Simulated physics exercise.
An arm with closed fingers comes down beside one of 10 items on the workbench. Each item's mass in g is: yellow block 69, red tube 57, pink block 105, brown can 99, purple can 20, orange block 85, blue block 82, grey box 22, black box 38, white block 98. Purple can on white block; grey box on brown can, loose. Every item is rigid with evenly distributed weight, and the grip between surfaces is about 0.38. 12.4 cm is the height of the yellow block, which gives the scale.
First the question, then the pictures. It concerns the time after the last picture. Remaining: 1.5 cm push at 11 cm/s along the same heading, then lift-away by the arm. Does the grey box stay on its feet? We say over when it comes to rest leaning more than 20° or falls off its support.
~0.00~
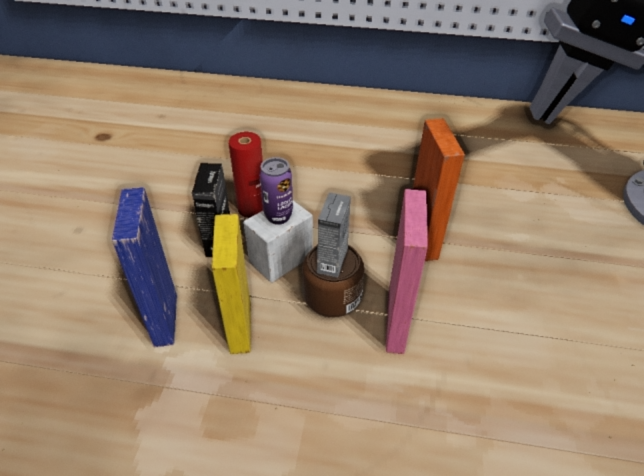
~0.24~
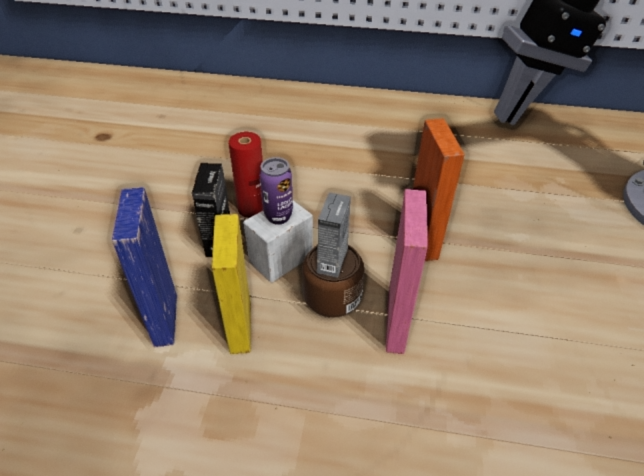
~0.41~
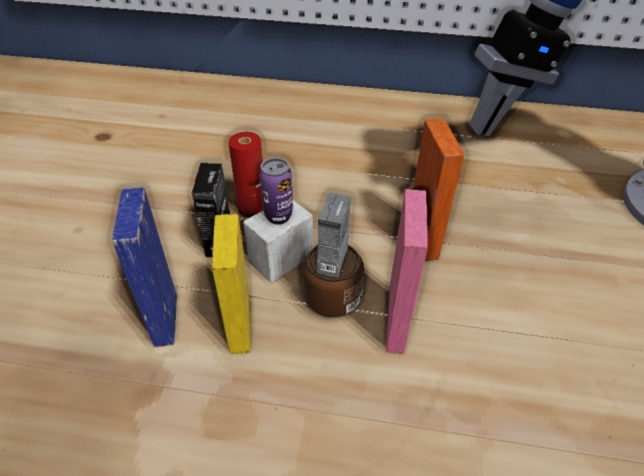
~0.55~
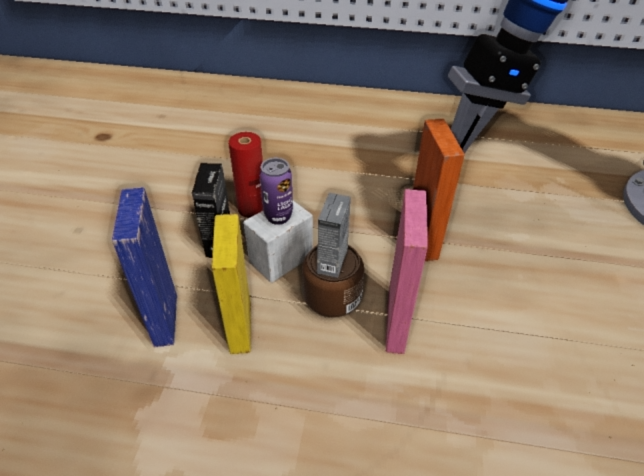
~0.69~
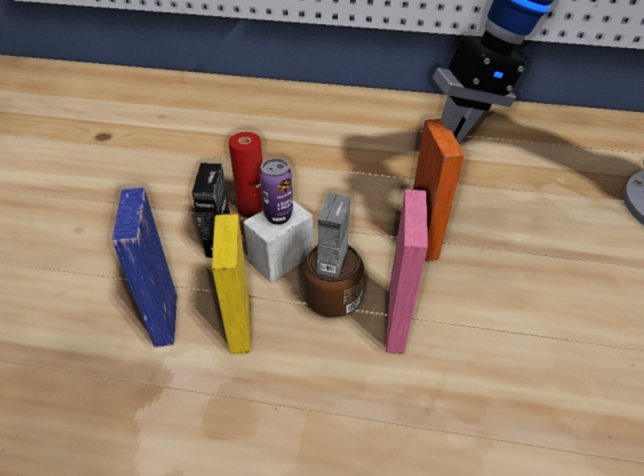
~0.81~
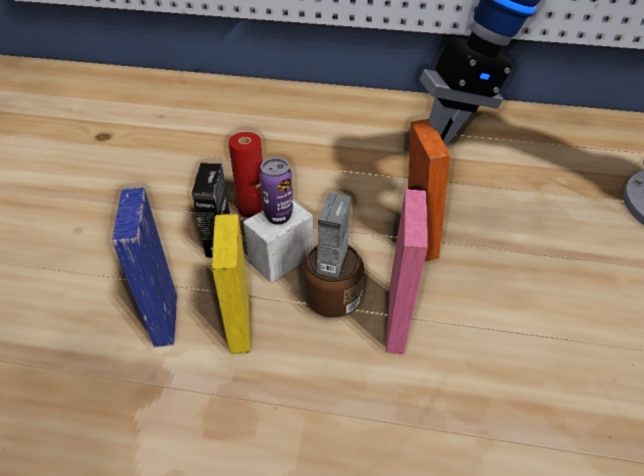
Yes.
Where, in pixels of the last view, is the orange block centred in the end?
It ends up around (366, 221).
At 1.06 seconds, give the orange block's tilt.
At that moment it is near 25° away from upright.
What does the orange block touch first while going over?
First hit: The white block.
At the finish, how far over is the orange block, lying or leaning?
Roughly 60 degrees.
Around 1.06 s, off upright orange block 26°.
Around 1.36 s, white block and orange block touch at 1.17 s; off upright orange block 62°.
Around 1.81 s, off upright orange block 62°.
At rest, past 20° or fallen, orange block. Standing, pink block, brown can, white block, red tube, yellow block, black box, blue block, purple can and grey box.
